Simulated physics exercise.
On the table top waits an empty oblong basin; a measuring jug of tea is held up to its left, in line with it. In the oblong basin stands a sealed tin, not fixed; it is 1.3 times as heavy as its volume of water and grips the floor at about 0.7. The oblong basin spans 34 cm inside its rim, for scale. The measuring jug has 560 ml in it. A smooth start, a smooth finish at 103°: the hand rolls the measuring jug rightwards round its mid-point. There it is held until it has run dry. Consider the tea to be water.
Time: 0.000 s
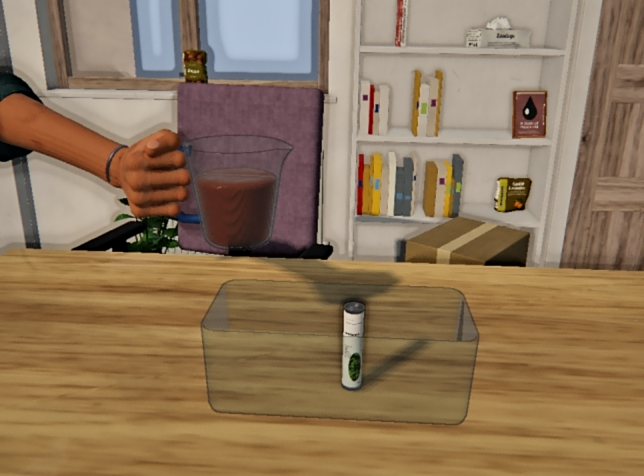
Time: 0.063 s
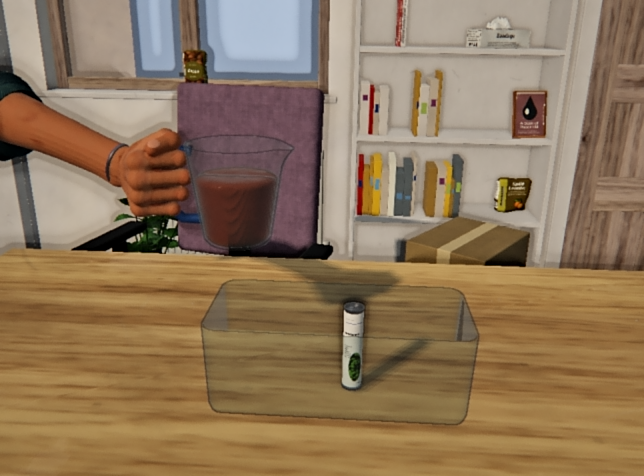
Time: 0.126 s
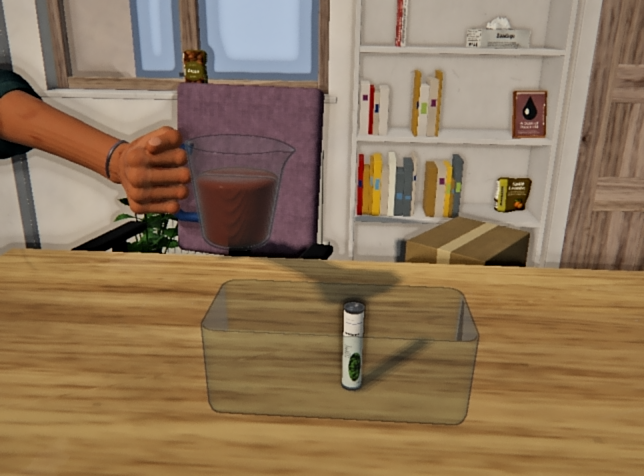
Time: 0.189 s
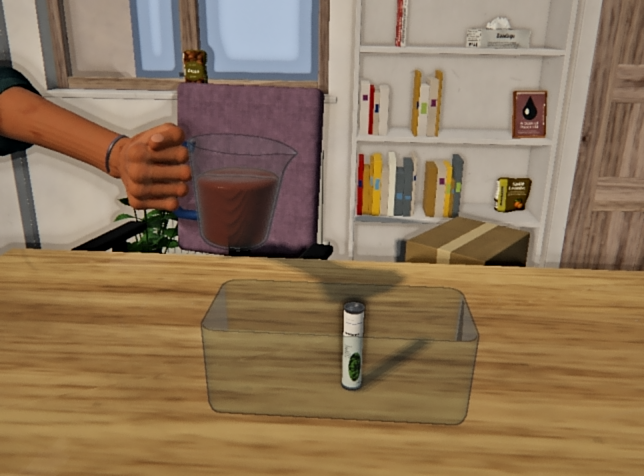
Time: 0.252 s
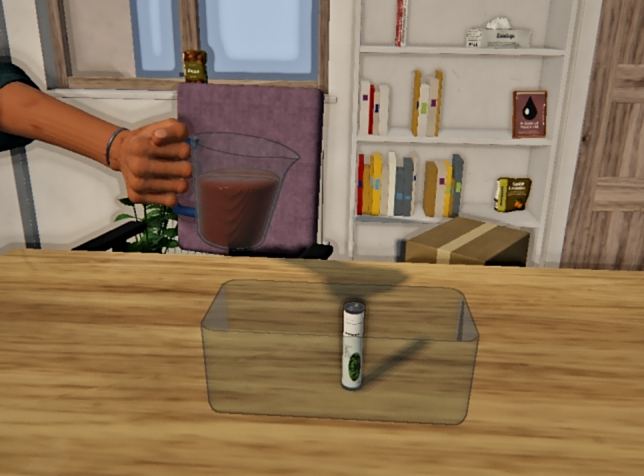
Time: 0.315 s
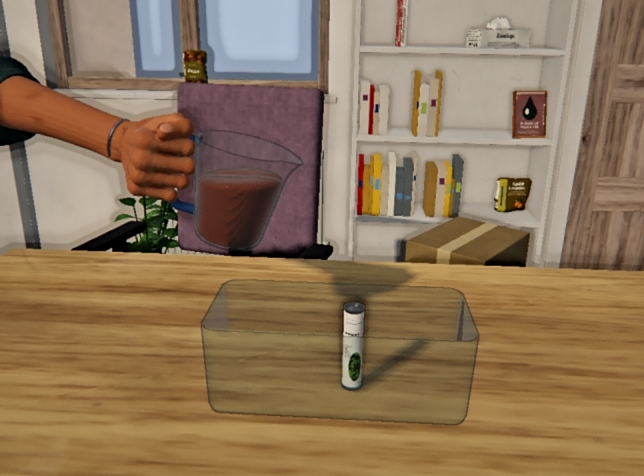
At first, a hand at the left holds a clear measuring jug of reddish-brown liquid almost still and upright, above a wooden table where a see-through oblong basin and a small white tube stand. Then the hand slowly rolls the jug a little to the right, and its rim slants slightly.
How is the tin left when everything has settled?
It will be floored.
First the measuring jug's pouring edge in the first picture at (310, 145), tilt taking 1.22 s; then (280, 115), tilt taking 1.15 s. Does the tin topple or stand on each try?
First it topples; then it goes over.
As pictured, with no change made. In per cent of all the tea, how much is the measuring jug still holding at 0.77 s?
I'd estimate some 88 % remains.
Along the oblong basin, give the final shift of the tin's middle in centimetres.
Around 8.5 cm.
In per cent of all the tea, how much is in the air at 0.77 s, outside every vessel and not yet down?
Roughly 12 percent.
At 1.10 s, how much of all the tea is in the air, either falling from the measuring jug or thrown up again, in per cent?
Some 22 per cent.
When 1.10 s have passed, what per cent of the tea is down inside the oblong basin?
About 52 per cent.
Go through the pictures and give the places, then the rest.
It leans 0°; its right rim is at (294, 147); the tea meets the walls at (196, 174) and (278, 176); the oblong basin's rim runs from (213, 304) to (470, 314); the tin's top is at (354, 311), in the first picture.
It leans 1°; its right rim is at (294, 147); the tea meets the walls at (197, 174) and (278, 176), in the second picture.
It leans 2°; its right rim is at (295, 149); the tea meets the walls at (197, 174) and (279, 177), in the third picture.
It leans 5°; its right rim is at (298, 152); the tea meets the walls at (198, 174) and (280, 177), in the fourth picture.
It leans 9°; its right rim is at (300, 157); the tea meets the walls at (199, 174) and (281, 178), in the fifth picture.
It leans 14°; its right rim is at (303, 162); the tea meets the walls at (200, 175) and (284, 178), in the sixth picture.
After 0.77 s the tilt is 64° and 87 per cent is still to pour; the tin stands where it began.
After 1.10 s the tilt is 96° and 26 per cent is still to pour; the tin stands where it began.
After 1.45 s the tilt is 103° and 1 per cent is still to pour; the tin lies on its side.
After 1.83 s the tilt is 103° and 0 per cent is still to pour; the tin lies on its side.
In the end the tin lies on its side.
